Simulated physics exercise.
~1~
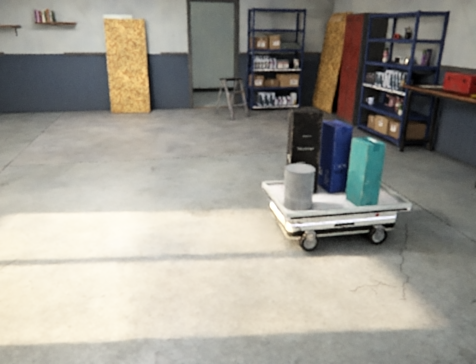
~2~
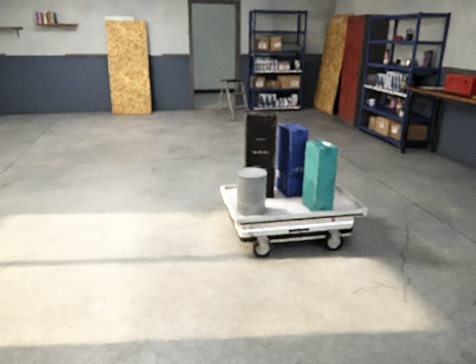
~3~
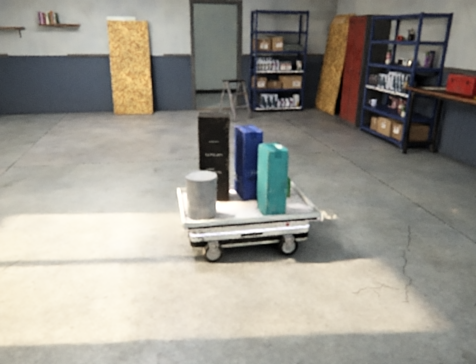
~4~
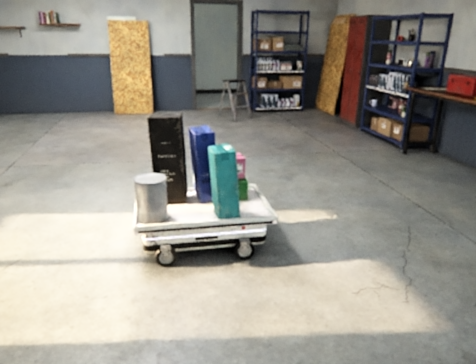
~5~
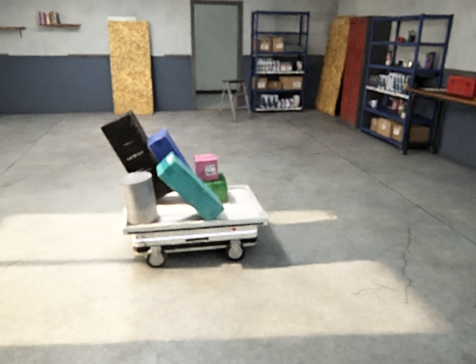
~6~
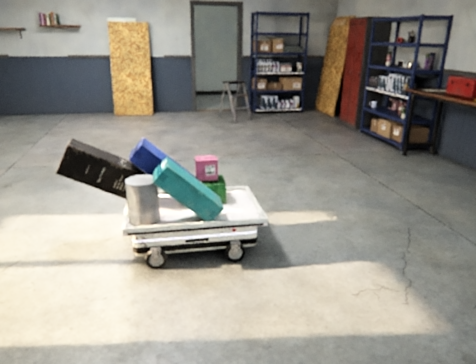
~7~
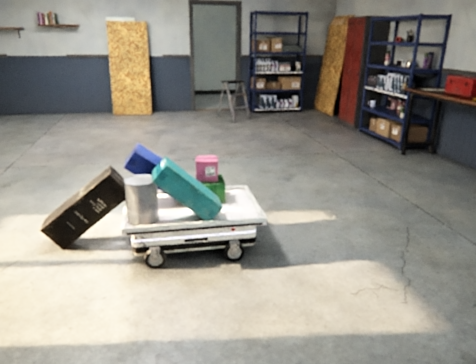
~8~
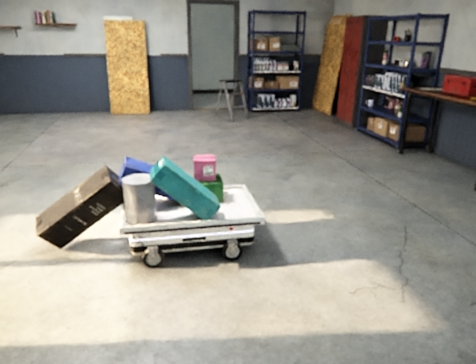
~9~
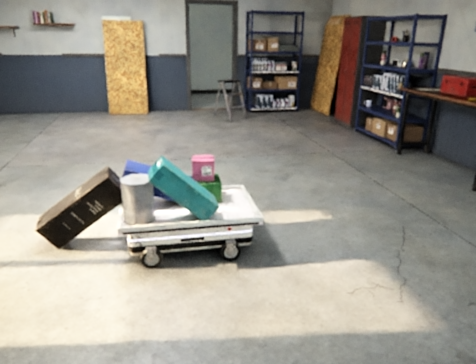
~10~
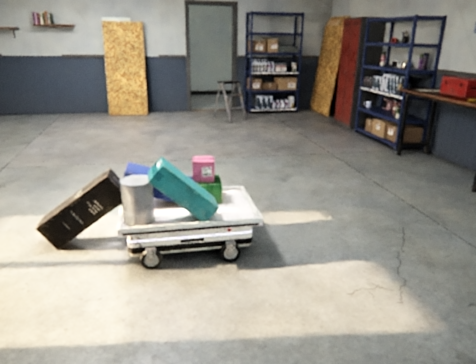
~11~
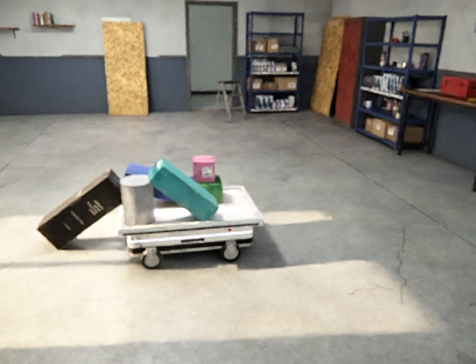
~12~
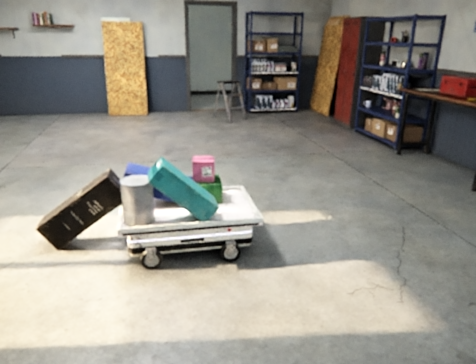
A white flat cart carrying upright boxes and a grey pail rolls left across a garage floor and stops, tipping the tall boxes leftward. The black one topples off and rests slanted against the cart's left end, while the blue and turquoise boxes stay aboard, toppled beside the upright pail.
